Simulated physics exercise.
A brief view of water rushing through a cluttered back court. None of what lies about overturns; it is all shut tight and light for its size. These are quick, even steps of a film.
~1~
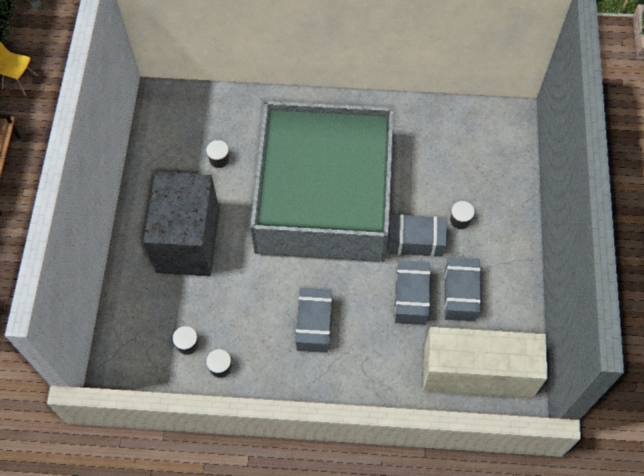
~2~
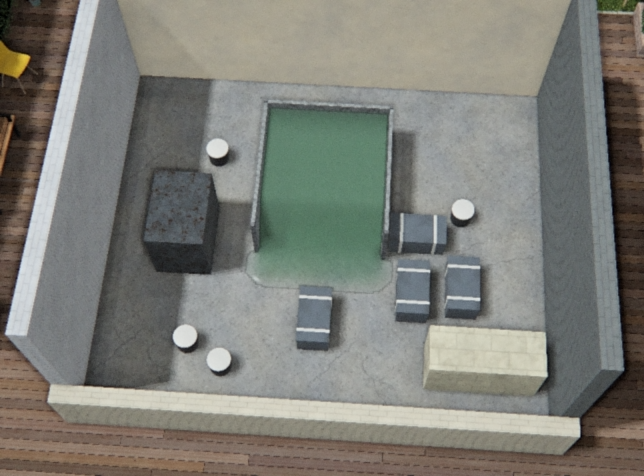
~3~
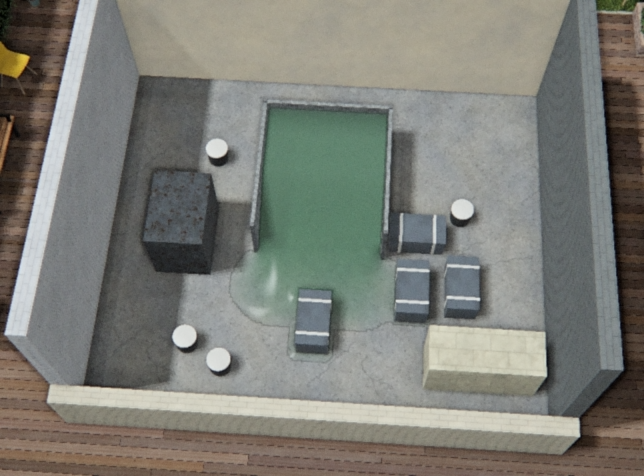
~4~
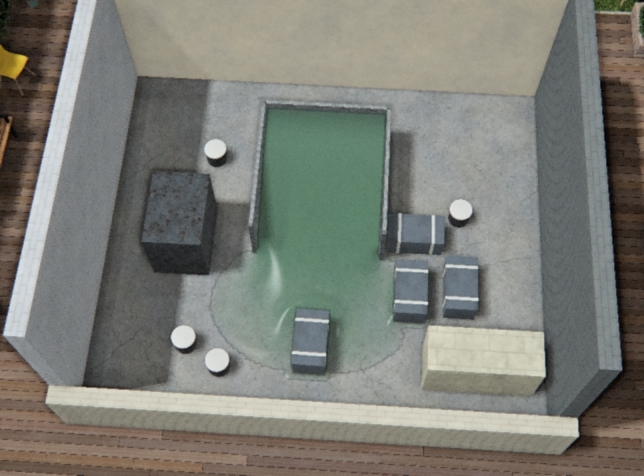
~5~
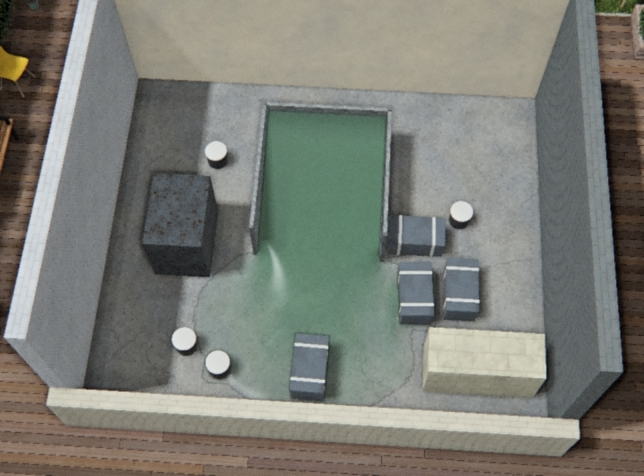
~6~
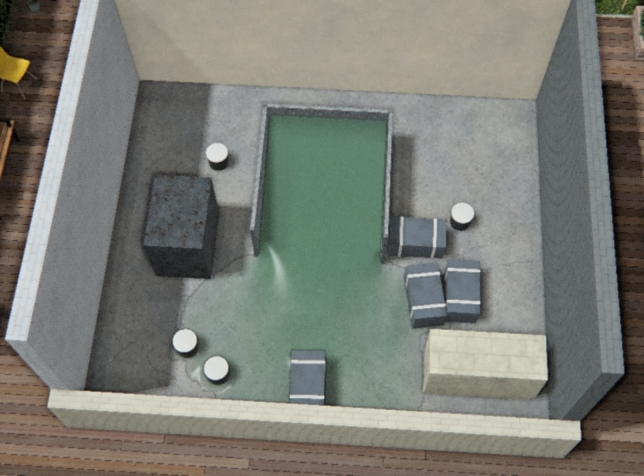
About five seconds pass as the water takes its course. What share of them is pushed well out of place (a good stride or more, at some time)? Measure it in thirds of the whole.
The share is two thirds or more of the whole.
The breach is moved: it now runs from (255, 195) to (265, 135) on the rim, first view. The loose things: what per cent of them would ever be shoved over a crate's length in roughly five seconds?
50 percent, give or take.
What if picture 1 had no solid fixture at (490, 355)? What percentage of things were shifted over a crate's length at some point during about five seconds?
Roughly 60 in a hundred.
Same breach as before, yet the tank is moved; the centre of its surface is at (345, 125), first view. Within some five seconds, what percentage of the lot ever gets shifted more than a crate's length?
Roughly 90 percent of them.
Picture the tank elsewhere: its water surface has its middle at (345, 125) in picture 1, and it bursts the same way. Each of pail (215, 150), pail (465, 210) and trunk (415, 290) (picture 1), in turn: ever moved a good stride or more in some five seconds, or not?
One after the other: Less than that, yes, pushed that far.
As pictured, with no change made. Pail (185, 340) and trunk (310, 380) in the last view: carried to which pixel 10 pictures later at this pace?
Around (85, 377) and (301, 354).
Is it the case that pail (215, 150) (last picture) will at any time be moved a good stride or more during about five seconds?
From what I can tell, not the full distance.
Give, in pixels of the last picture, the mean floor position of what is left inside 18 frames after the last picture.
I'd put it roughly at (325, 258).
A moment on, 2 of 8 are well off their spots; 2 afloat.
Next, 3 of 8 are well off their spots; 3 afloat.
Later, 5 of 8 are well off their spots; 5 afloat.
In the end, 7 of 8 are well off their spots, and 7 have been at some point; 4 afloat.
